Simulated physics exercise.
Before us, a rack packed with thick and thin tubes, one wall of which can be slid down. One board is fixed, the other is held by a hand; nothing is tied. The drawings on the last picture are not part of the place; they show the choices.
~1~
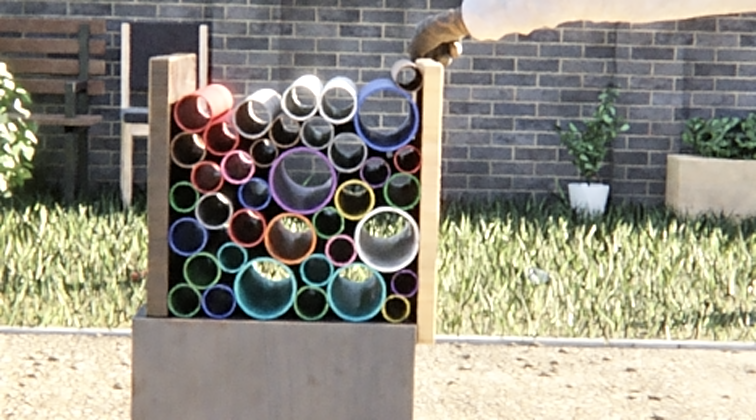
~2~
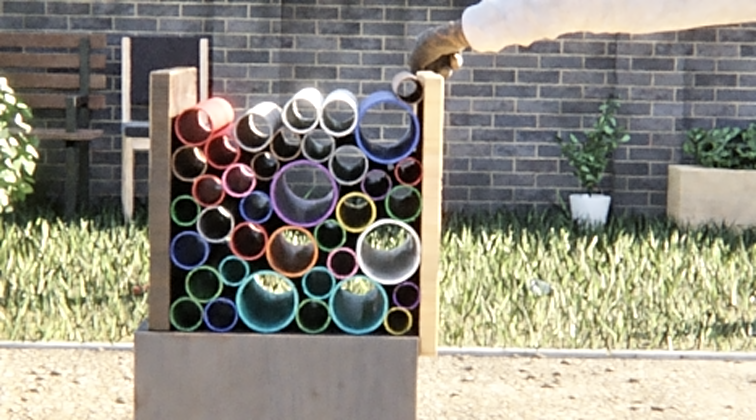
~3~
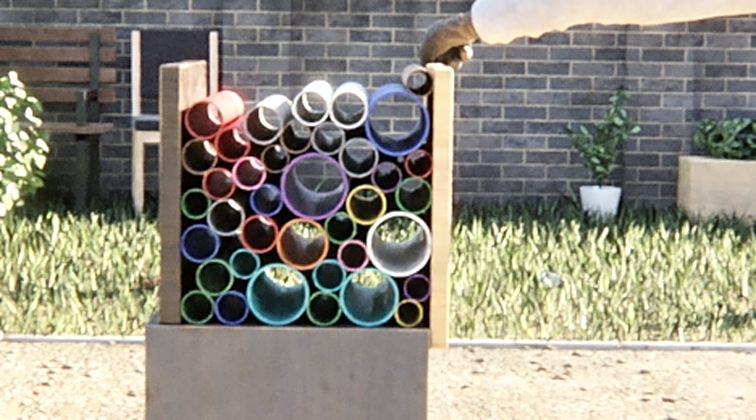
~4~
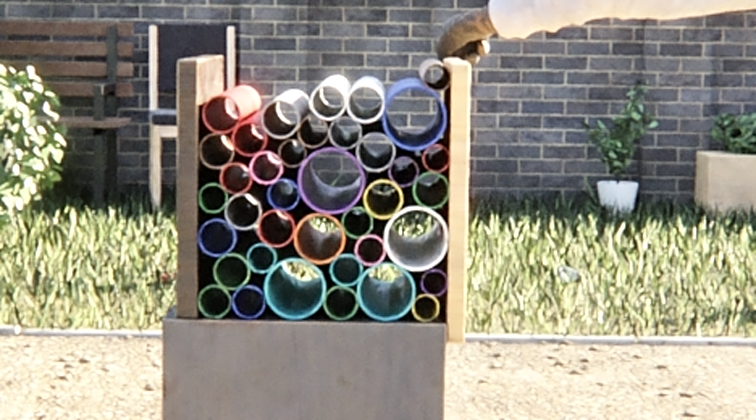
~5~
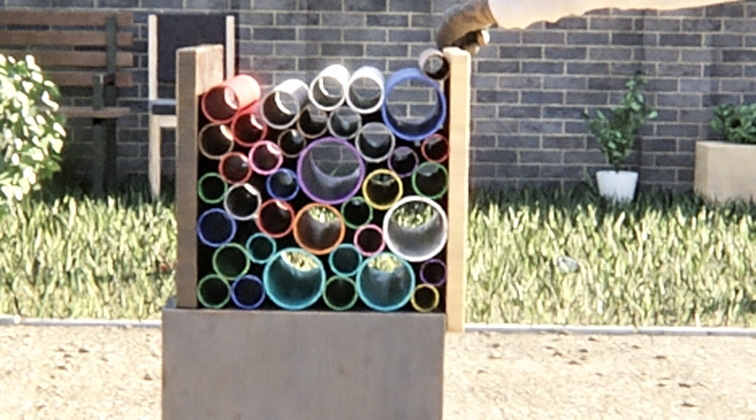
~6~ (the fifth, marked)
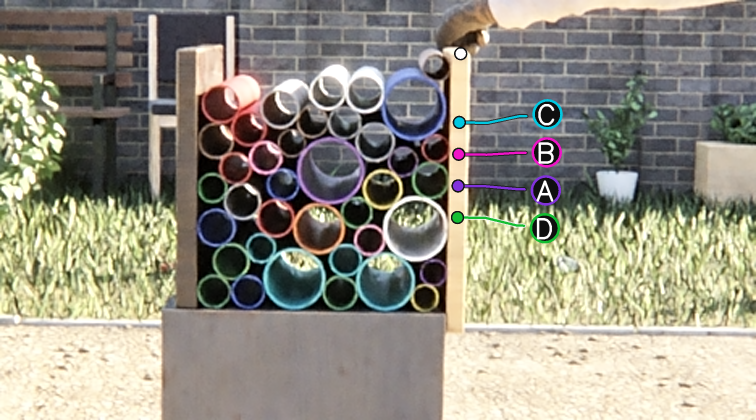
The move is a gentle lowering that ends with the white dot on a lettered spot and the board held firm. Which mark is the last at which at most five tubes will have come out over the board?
The last mark within the limit is A.
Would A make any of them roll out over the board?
Yes.
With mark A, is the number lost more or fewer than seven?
At A, fewer than seven.
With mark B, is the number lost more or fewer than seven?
At B, fewer than seven.
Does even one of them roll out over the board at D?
At D: Yes.
On the marked copy, A at (458, 186); B at (459, 154); C at (459, 122); D at (458, 217); the white dot at (461, 54).
With A. Early on, top of the board (450, 114).
Further on, top of the board (449, 183).
At the end, top of the board (449, 185), four out over the board.
As for the rest, B one out over the board; C one out over the board; D more than five out over the board.
